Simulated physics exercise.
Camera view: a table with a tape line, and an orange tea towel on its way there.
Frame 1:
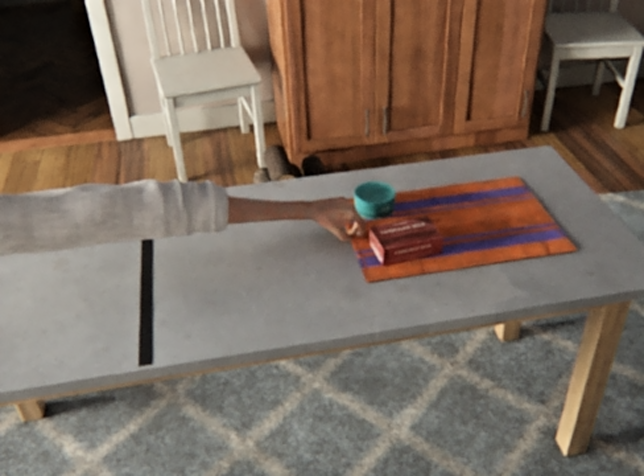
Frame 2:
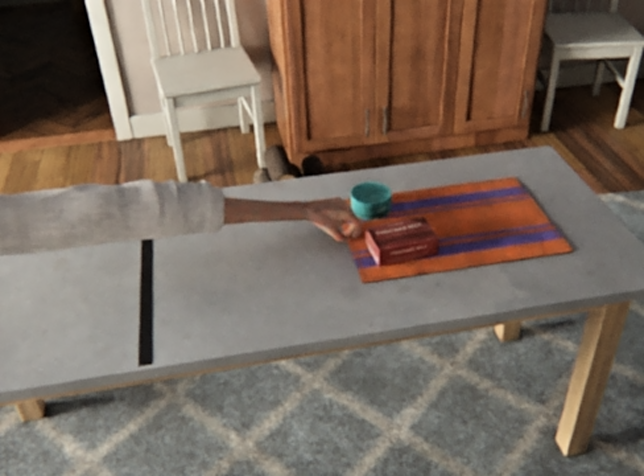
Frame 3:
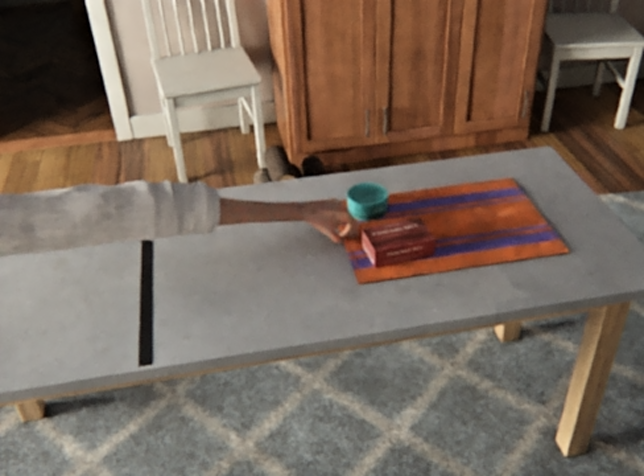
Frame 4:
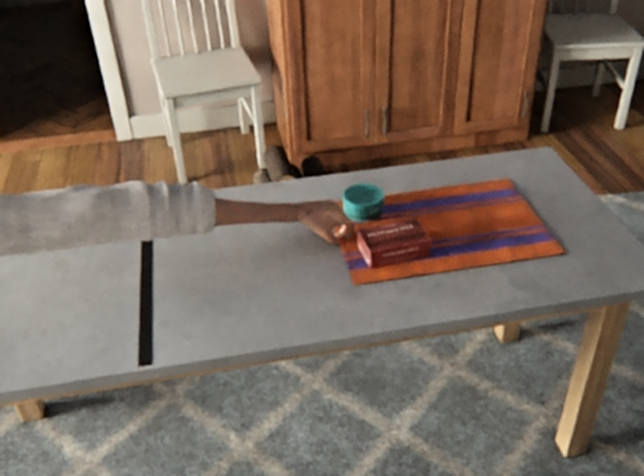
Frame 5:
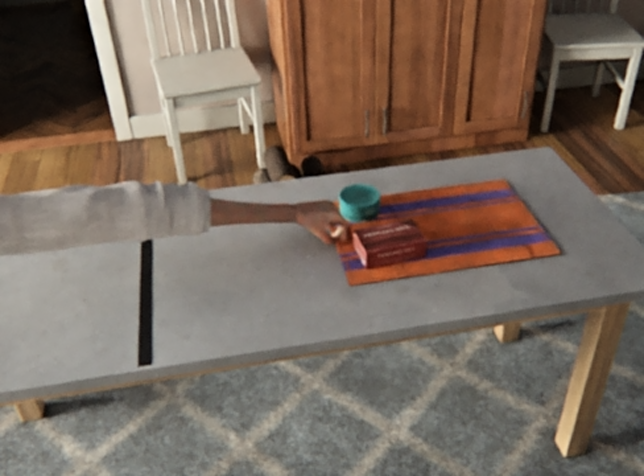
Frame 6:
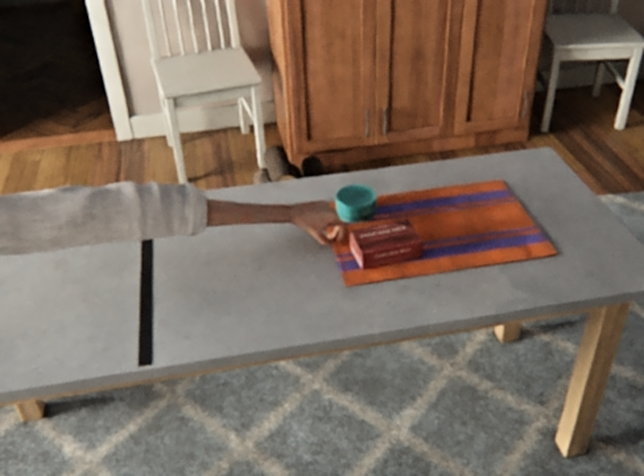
An arm in a light grey sleeve reaches in from the left over a grey table, seen from above in a room with white chairs and a wooden cabinet. Its hand is at the near-left end of an orange and purple cloth holding a turquoise tub and a red packet, right of a black tape line. The hand draws the cloth slowly and slightly leftward, both items riding along, while the camera stays still.
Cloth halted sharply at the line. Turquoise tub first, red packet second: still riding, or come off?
Turquoise tub - still riding; red packet - still riding.
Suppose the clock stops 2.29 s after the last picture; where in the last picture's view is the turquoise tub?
By then you'd find it at pixel (184, 227).
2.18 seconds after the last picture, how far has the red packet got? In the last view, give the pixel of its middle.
At that moment it is at (205, 270).
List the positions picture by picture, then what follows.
The first picture shows tea towel end (367, 282); turquoise tub (375, 192); red packet (406, 232); tape (145, 348).
The second picture shows tea towel end (363, 283), far hem (573, 251); red packet (402, 232).
The third picture shows tea towel end (359, 284); turquoise tub (368, 193).
The fourth picture shows tea towel end (354, 285), far hem (565, 253); red packet (394, 234).
The fifth picture shows tea towel end (350, 286); turquoise tub (360, 195).
The sixth picture shows tea towel end (346, 286), far hem (557, 255); turquoise tub (356, 195); red packet (386, 236); tape (145, 348).
Then, 2.18 s later than the last view, hem at the tape; turquoise tub on the cloth near (190, 226); red packet on the cloth near (205, 270).
Then, 2.29 s later than the last view, hem at the tape; turquoise tub on the cloth near (184, 227); red packet on the cloth near (199, 271).
Finally, hem at the tape; turquoise tub on the cloth near (184, 227); red packet on the cloth near (199, 271). The turquoise tub stays on the cloth and the red packet remains aboard.
